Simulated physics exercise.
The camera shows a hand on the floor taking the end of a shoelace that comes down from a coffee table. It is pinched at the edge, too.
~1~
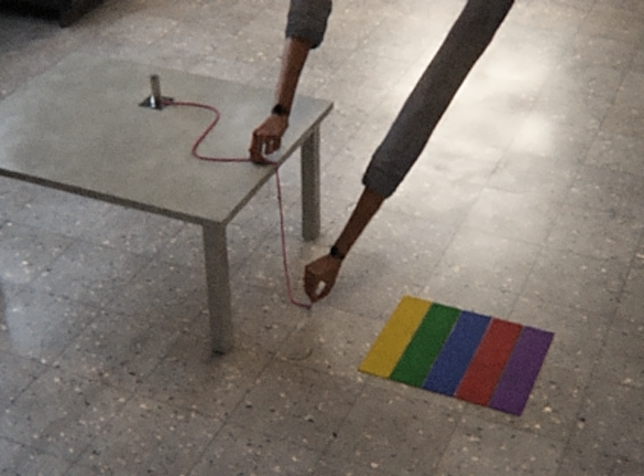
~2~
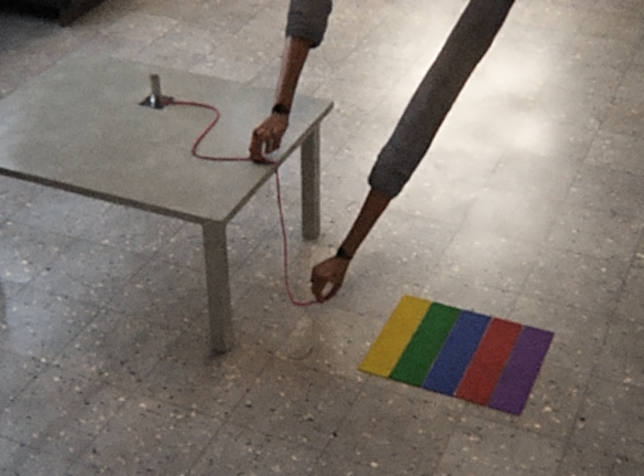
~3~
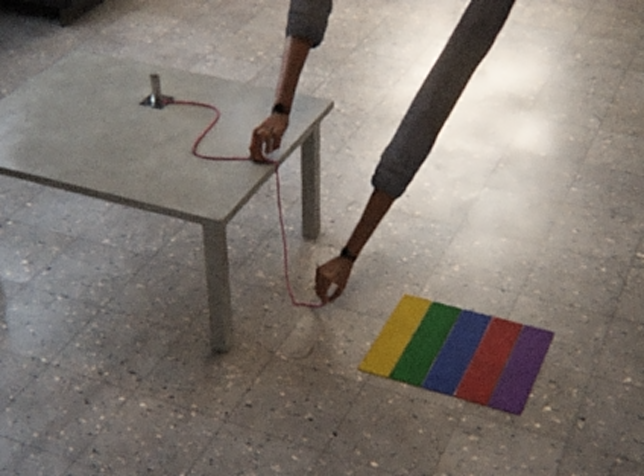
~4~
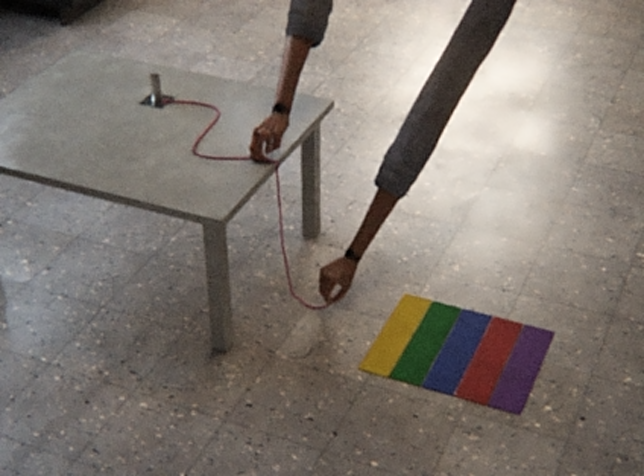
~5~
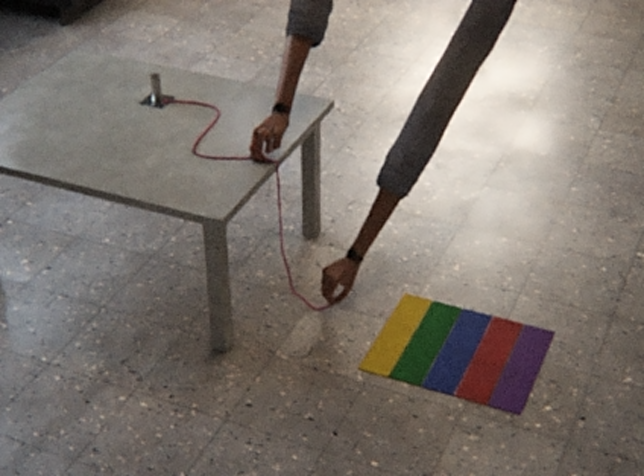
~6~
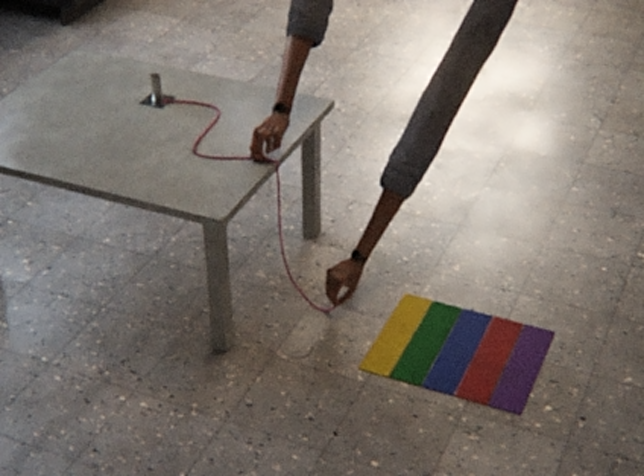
A hand near the floor held the end of a thin red cord hanging from a gray table and shifted it slightly right, while another hand pinched the cord at the table's edge.
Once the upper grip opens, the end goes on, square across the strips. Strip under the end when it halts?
Red strip.
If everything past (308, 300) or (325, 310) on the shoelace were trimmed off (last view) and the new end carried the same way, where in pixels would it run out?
It would end up close to (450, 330), then close to (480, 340).
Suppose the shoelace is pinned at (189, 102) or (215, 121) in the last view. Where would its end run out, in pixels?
In order: Close to (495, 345) and close to (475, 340).
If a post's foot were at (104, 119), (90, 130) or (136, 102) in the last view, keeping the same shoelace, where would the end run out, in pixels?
The places are (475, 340), (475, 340) and (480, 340).
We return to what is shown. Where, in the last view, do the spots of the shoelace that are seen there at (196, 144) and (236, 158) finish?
The first ends at (264, 143) and the second at (310, 176).
Soon after, end near (435, 329); over green.
Then, end near (475, 340); over blue.
At full stretch, end near (499, 346); over red. It gets as far as the red strip.
